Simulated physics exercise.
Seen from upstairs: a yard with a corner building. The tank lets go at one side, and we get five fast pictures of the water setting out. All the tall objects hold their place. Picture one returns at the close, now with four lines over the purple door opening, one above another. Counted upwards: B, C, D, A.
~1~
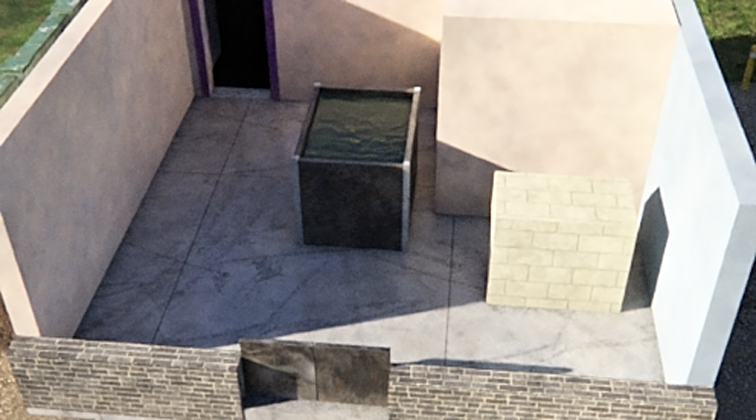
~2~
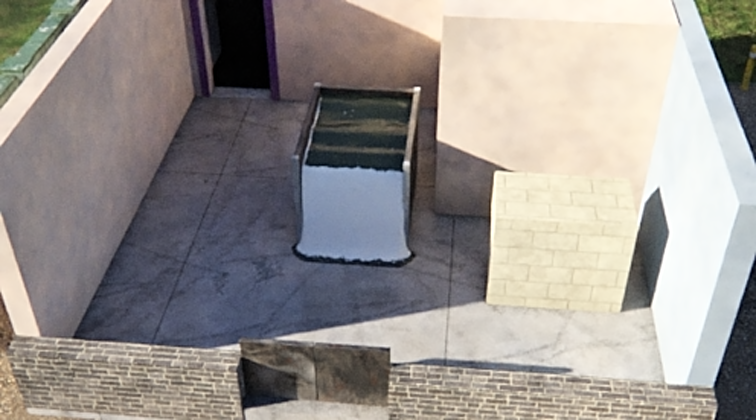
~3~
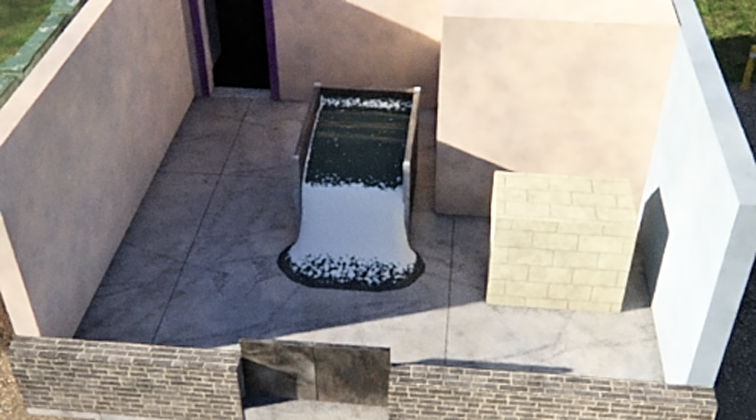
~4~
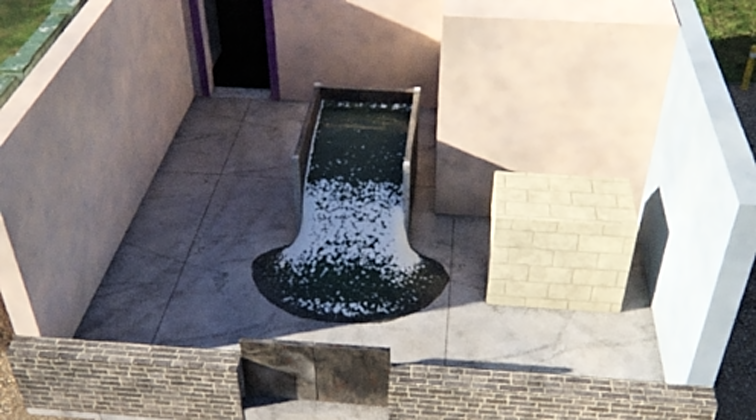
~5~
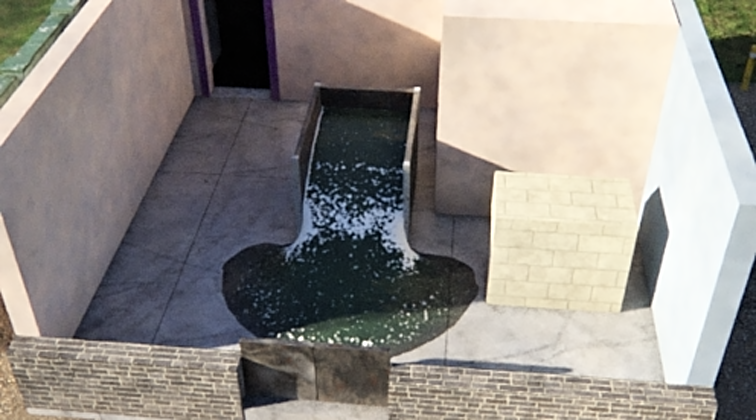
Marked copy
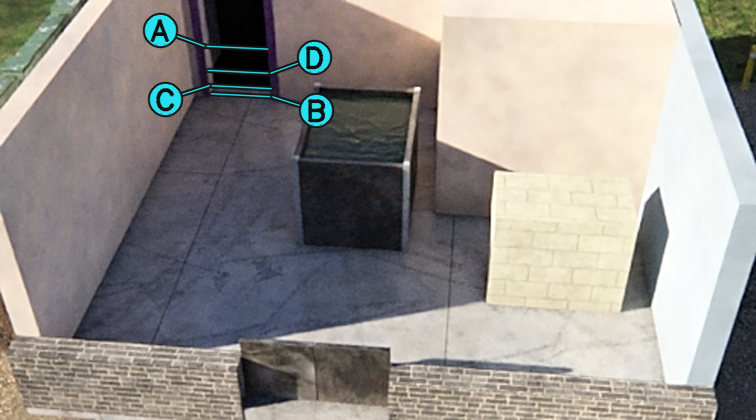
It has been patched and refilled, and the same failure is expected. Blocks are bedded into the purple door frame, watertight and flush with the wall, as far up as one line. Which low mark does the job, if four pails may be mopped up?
Go for C.
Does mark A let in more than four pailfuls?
No.
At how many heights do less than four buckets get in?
Three of them.
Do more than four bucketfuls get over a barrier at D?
No.
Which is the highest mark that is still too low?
The answer is B.
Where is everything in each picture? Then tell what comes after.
Water in the tank at rest, its middle at (359, 129); foot of the purple doorway at (241, 98); shut gate at (316, 353), in the first frame.
In the second frame, 1 % of the ground under water, visible out to (405, 256).
In the third frame, 4 % of the ground under water, visible out to (402, 282).
In the fourth frame, 8 % of the ground under water, visible out to (398, 312).
In the fifth frame, 15 % of the ground under water, visible out to (236, 305).
In cyan, A at (236, 47); B at (241, 95); C at (240, 87); D at (238, 71); from the bottom up B, C, D, A.
With A, nothing gets over.
With B, about 15 bucketfuls get in.
With C, nothing gets over.
With D, nothing gets over.
